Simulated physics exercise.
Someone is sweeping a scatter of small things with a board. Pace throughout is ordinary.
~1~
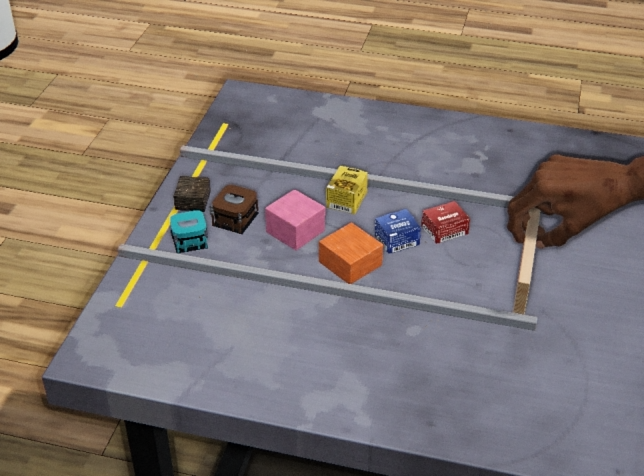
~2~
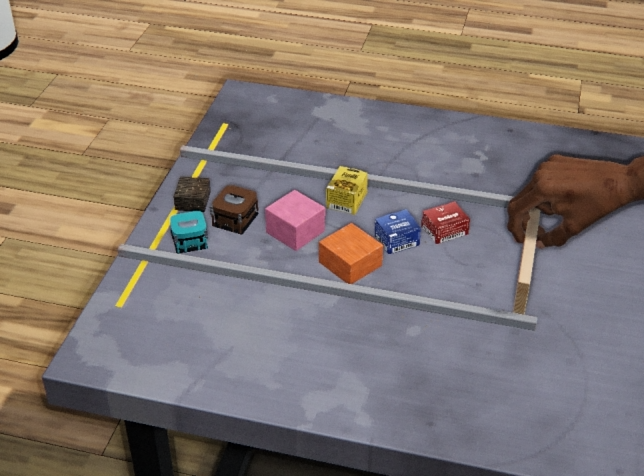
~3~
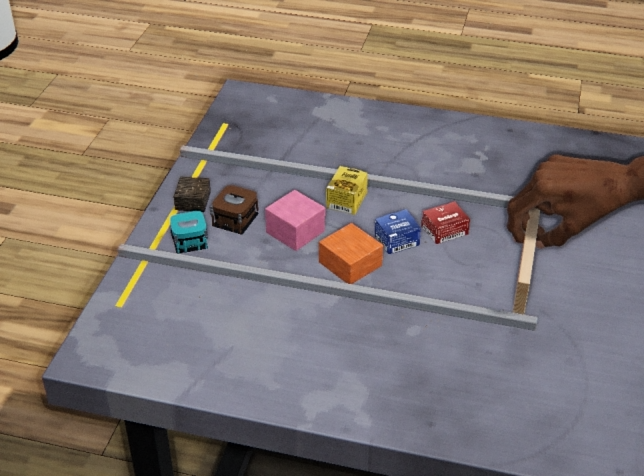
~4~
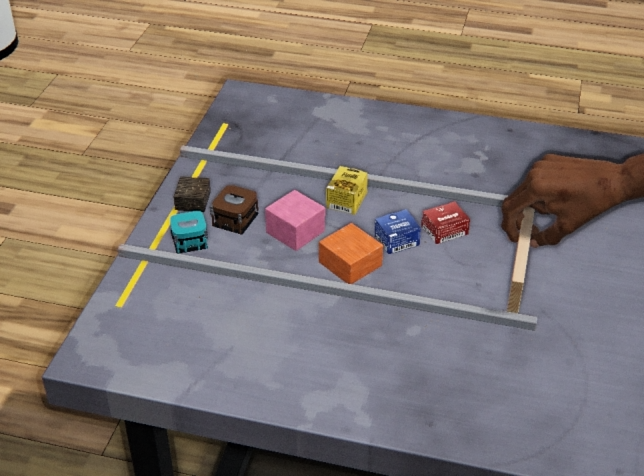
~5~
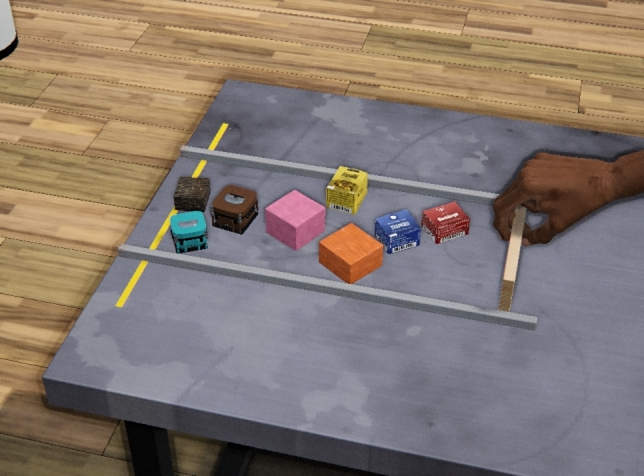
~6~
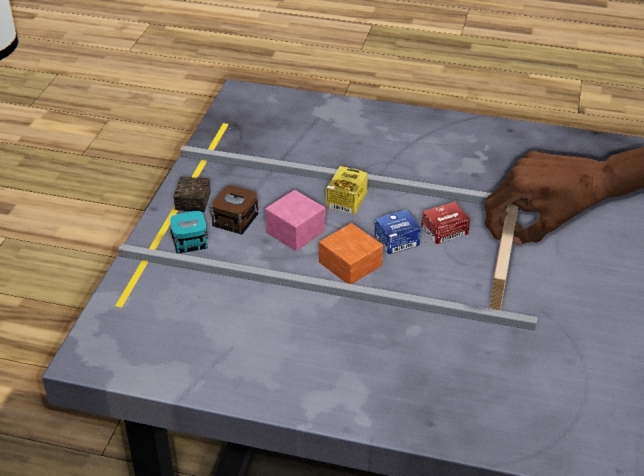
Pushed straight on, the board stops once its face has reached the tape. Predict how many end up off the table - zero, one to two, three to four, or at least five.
At least five end up off the table.
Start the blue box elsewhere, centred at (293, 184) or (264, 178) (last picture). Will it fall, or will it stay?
Result for the blue box: Place one, it does not stay; place two, it does not stay.
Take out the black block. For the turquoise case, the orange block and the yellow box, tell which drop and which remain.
As for the turquoise case, it drops; the orange block holds; and the yellow box drops.
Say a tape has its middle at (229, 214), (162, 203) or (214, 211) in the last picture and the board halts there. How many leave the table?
Tallies in the order given: 2, 8, 2.
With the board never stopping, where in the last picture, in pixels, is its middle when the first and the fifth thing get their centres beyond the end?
At (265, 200) for the first, at (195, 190) for the fifth.
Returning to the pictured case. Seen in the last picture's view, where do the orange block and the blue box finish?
The orange block ends at (135, 227) and the blue box at (165, 191).
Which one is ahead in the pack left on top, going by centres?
That would be the orange block.
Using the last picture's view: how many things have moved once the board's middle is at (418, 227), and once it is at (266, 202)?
At the first spot the count is 2, and at the second it is 8.
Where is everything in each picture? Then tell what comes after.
The first frame shows black block (192, 194); turquoise case (189, 232); brown case (235, 209); board (529, 245); tape (178, 205).
The second frame shows turquoise case (189, 233); board (529, 245).
The third frame shows brown case (235, 210); red box (446, 223).
The fourth frame shows black block (192, 194); blue box (397, 232).
The fifth frame shows turquoise case (189, 233); pink block (295, 220).
The sixth frame shows black block (192, 194); turquoise case (189, 233); brown case (235, 210); board (507, 242); tape (178, 205).
A little later, none off yet; black block at rest near (192, 194); turquoise case at rest near (189, 233); brown case at rest near (235, 210).
When it is over, the number that fall off is five or more; down, yellow box, pink block, brown case, turquoise case and black block.
